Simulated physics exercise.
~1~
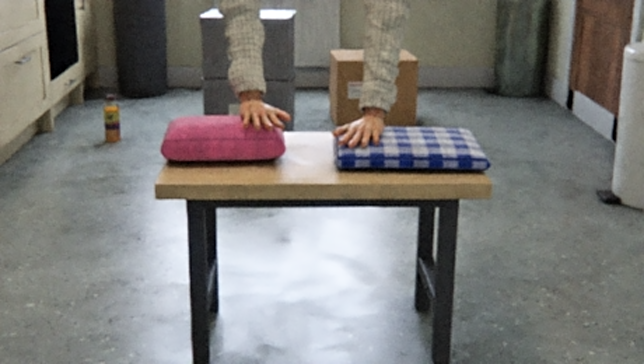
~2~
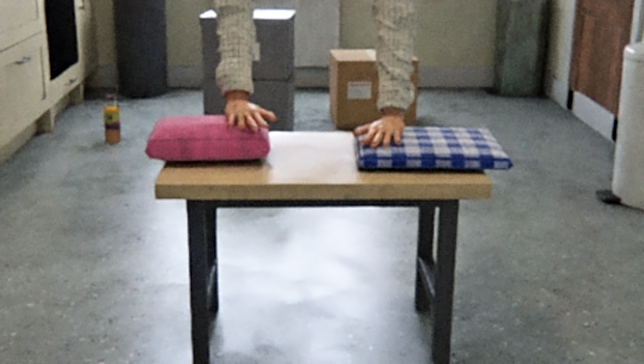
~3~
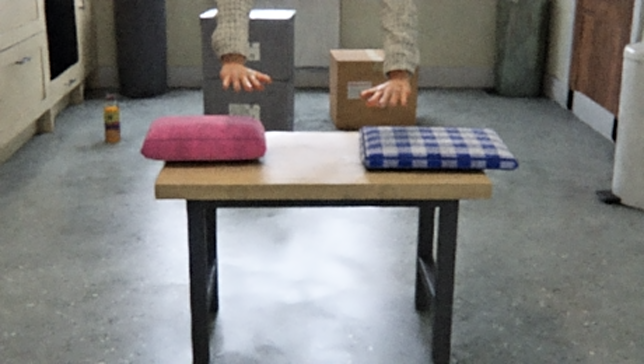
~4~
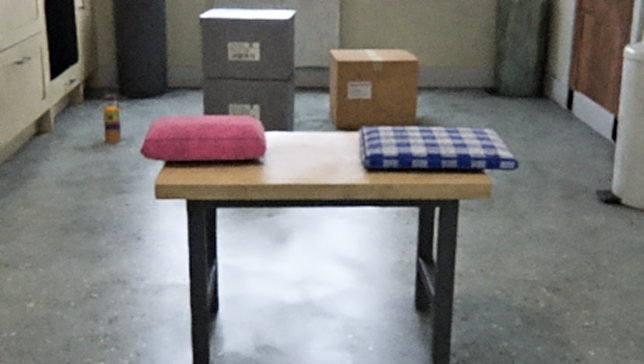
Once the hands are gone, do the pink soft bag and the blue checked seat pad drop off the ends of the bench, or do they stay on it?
They both stay on the bench. The pink soft bag lies still at the left end and the blue checked seat pad lies still at the right end.
